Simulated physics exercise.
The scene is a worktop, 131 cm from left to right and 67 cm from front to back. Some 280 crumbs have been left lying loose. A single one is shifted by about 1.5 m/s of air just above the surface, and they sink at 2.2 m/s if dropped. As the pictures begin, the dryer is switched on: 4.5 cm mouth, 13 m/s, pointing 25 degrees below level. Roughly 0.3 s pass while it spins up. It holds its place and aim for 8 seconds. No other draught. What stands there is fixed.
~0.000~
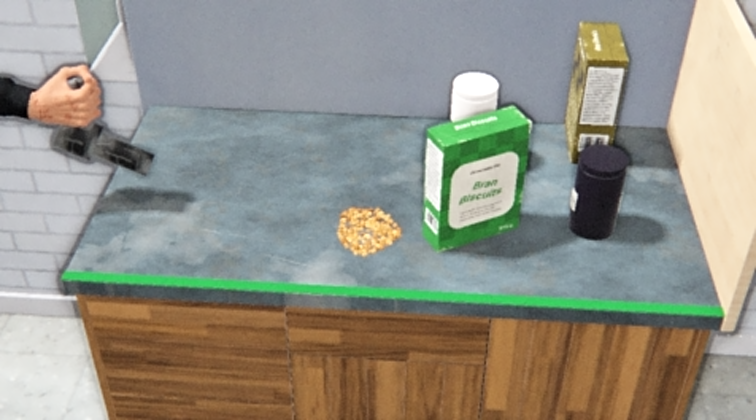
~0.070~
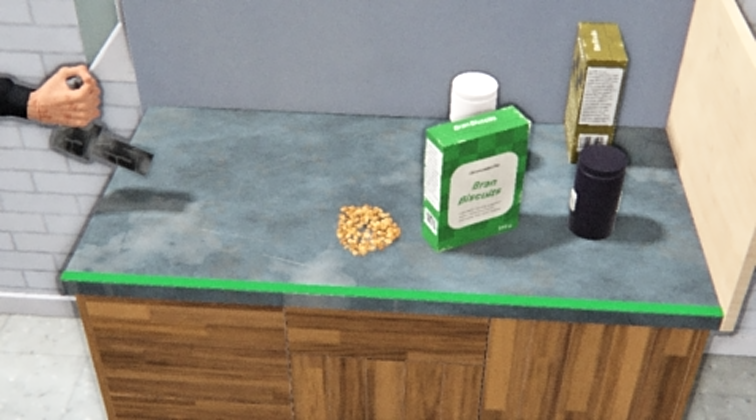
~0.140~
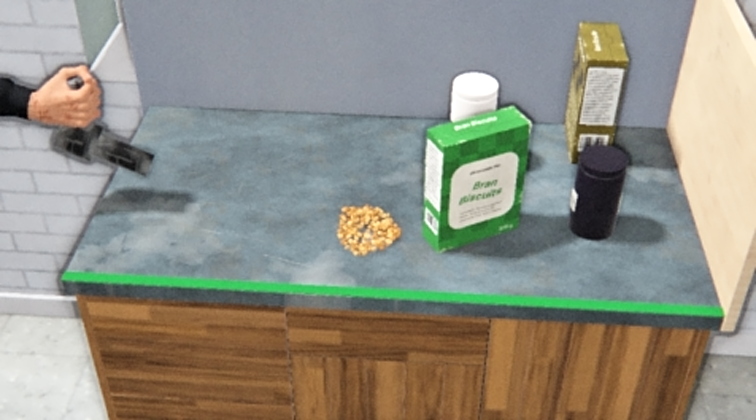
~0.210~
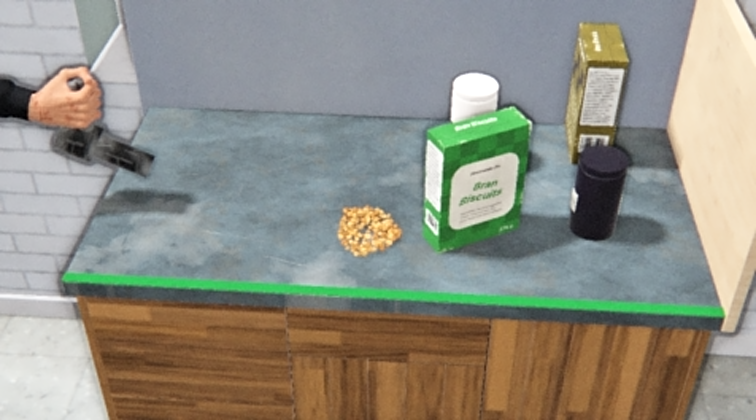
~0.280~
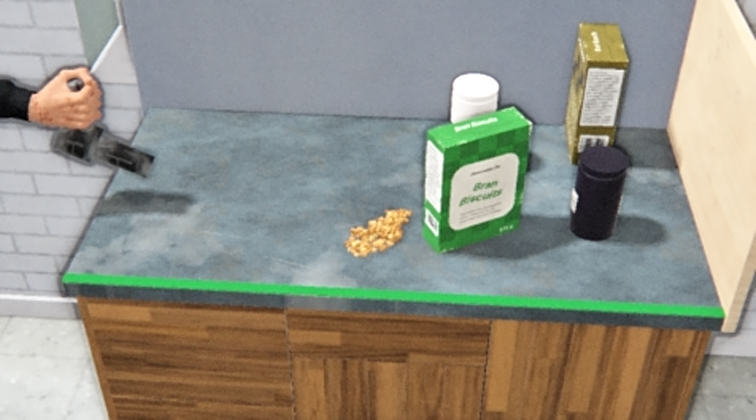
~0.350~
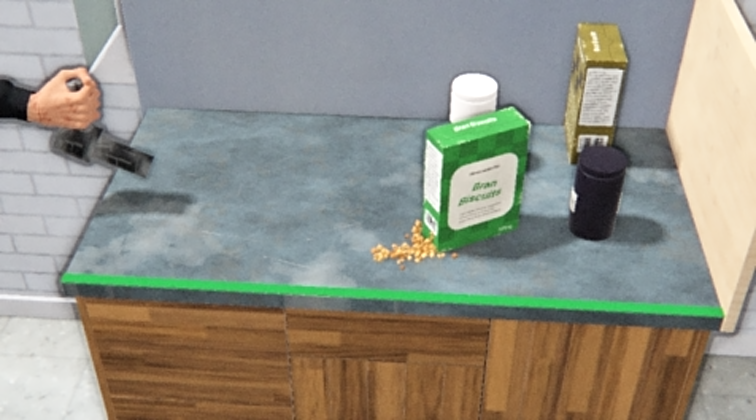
A green box of bran biscuits stands on a blue-grey worktop with a bright green front edge above wooden cupboards, seen from above and in front. A small heap of golden crumbs lies left of it, with white and dark jars and an olive carton around it, while a hand at left holds a dark dryer. The crumbs stay still at first, then shift rightward and scatter beside the box's base.
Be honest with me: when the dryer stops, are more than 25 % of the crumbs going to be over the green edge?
I suspect that edge gives up more than a quarter.
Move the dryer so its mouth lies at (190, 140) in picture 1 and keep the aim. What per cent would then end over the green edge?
80 %.
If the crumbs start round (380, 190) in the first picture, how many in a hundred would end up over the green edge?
Share at the end: About 5 %.
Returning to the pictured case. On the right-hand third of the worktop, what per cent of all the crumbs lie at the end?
40 %.
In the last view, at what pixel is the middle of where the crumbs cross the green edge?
Near (588, 310).
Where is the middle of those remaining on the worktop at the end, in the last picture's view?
It lands close to (684, 189) in the last picture.
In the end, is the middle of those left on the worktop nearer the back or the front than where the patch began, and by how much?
It moves toward the far edge, close to 20 cm.
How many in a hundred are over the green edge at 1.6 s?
60 % or thereabouts.
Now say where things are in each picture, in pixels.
In the first frame, the middle of the crumbs is near (368, 231), none has stirred yet and the mouth of the dryer is at (151, 166).
In the second frame, the middle of the crumbs is near (368, 232), none has stirred yet and the green edge is centred on (386, 298).
In the third frame, the middle of the crumbs is near (368, 232), none has stirred yet, the top of a carton is at (480, 126) and the top of a jar is at (476, 84).
In the fourth frame, the middle of the crumbs is near (369, 233) and none has stirred yet.
In the fifth frame, the middle of the crumbs is near (382, 233), the farthest in sight from the dryer is at (410, 213) and about 50 % have left their places.
In the sixth frame, the middle of the crumbs is near (422, 244), the farthest in sight from the dryer is at (455, 257) and all have left their places.
After 1.6 s, 29 % are on the move or not yet settled, 62 % are over the green edge; the middle of those still in play is near (685, 195).
After 2.6 s, 27 % are on the move or not yet settled, 63 % are over the green edge; the middle of those still in play is near (685, 195).
After 4.4 s, 24 % are on the move or not yet settled, 63 % are over the green edge; the middle of those still in play is near (682, 192).
After 8.0 s, at the end, 64 % are over the green edge; the middle of those still in play is near (684, 189).
